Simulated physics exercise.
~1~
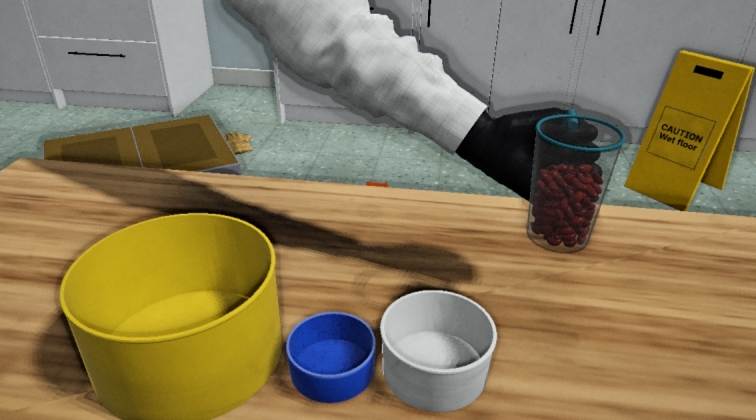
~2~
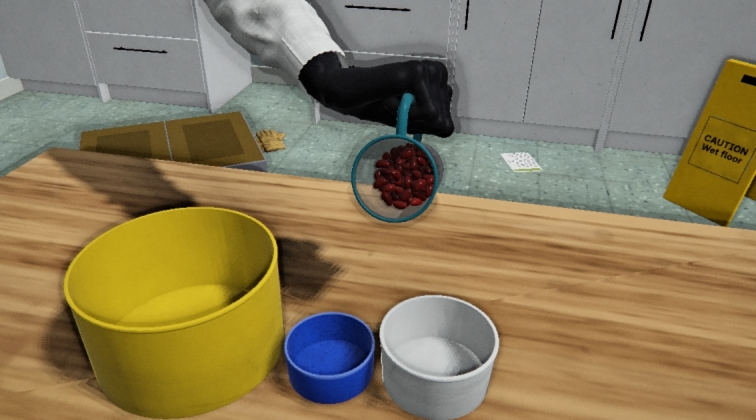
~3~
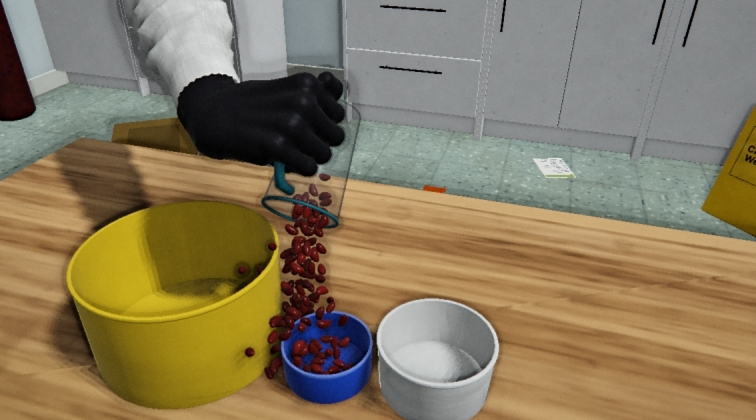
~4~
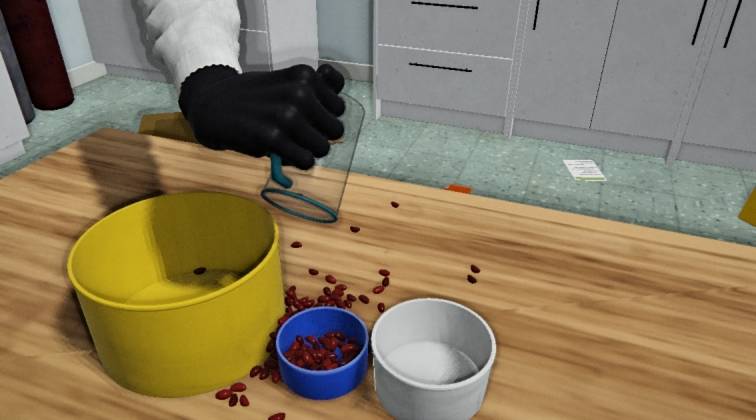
A black-gloved hand lifts a clear, teal-rimmed cup of dark red beans from the right side of a wooden counter and carries it left. Below stand a large yellow pot, a small blue dish and a white dish. The cup tips onto its side on the way, then turns upside down above the blue dish. Beans stream out, filling the blue dish while others bounce off and scatter. Finally the hand holds the emptied cup inverted, with many beans in the blue dish, even more strewn over the counter, and a few in the yellow pot.
